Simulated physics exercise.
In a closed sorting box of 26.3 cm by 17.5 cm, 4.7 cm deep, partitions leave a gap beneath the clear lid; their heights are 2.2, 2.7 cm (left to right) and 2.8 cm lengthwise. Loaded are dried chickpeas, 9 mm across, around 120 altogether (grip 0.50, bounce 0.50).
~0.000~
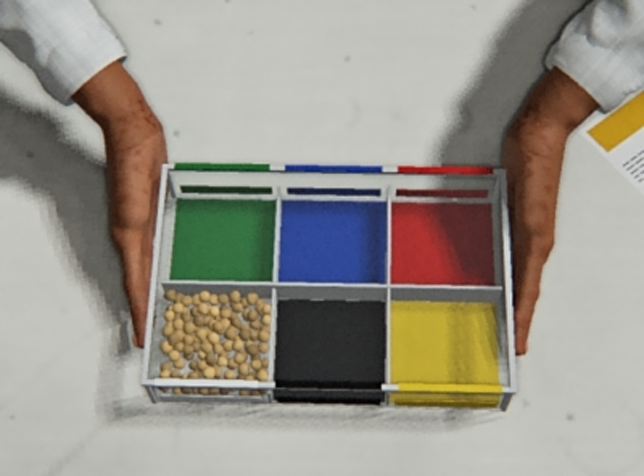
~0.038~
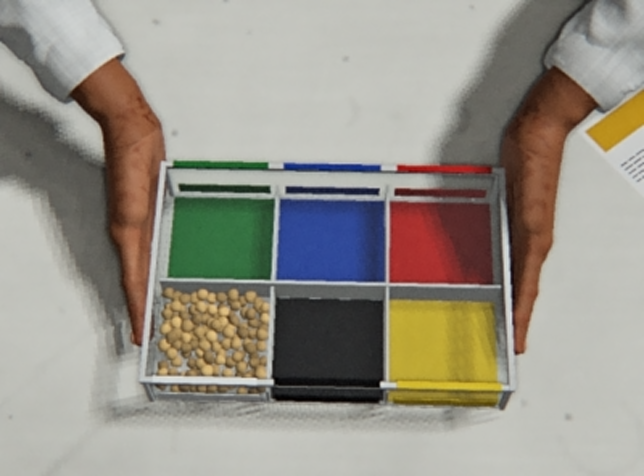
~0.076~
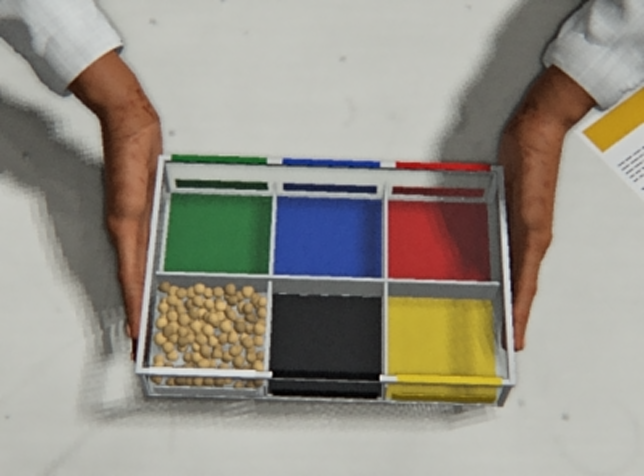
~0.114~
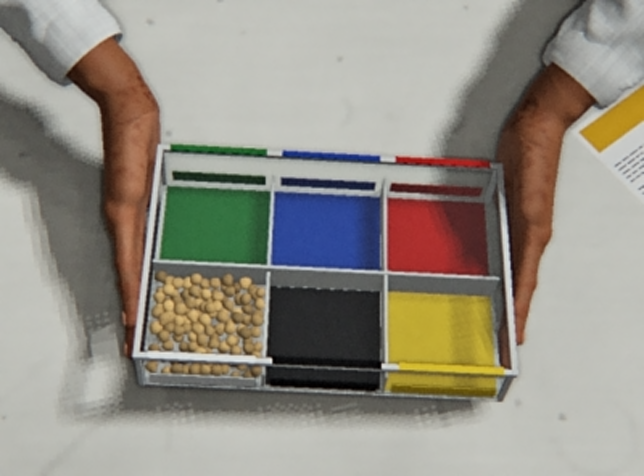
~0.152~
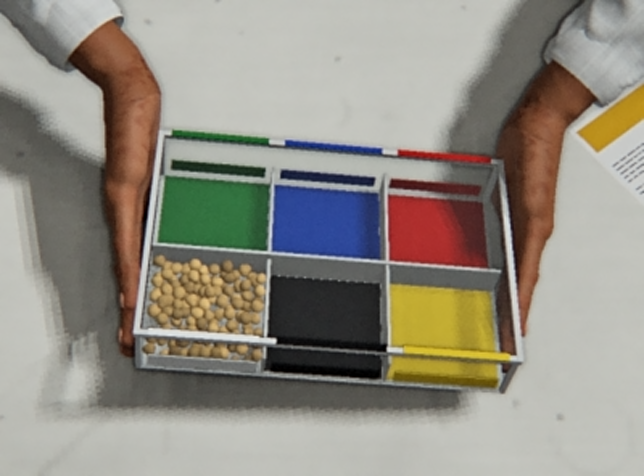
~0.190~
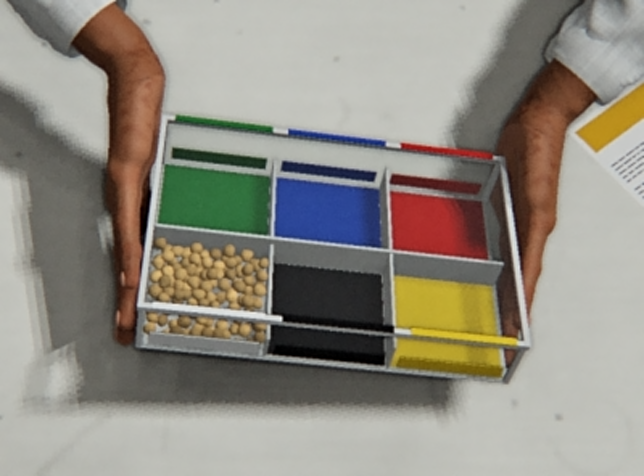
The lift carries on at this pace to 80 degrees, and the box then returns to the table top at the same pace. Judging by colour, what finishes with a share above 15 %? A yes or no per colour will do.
Red: No. Blue: Yes. Green: No. Yellow: No. White: Yes. Black: No.
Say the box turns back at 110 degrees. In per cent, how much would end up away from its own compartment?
It would come to about 95 per cent.
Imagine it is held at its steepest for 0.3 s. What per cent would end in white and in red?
Final amounts would be white 35% and red 25%.
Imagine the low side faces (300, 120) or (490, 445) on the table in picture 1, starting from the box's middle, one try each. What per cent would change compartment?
Some 40 and 45 per cent.
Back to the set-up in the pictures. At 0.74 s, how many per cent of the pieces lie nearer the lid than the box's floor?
Around 70 %.
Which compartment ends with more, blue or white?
The white compartment ends up with more.
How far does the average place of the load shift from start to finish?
I'd say close to 9.5 cm in total.
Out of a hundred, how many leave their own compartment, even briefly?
55 per cent or so.
After 0.74 s, tilt 79 degrees; blue 10 %, green 10 %, white 80 %, black 5 %.
After 1.11 s, tilt 34 degrees; red 5 %, blue 35 %, green 10 %, white 45 %, black 5 %.
After 1.57 s, tilt 0 degrees; red 5 %, blue 35 %, green 10 %, white 45 %, black 5 %.
At rest (1.9 s), red 5 %, blue 35 %, green 10 %, yellow 0 %, white 45 %, black 5 %.
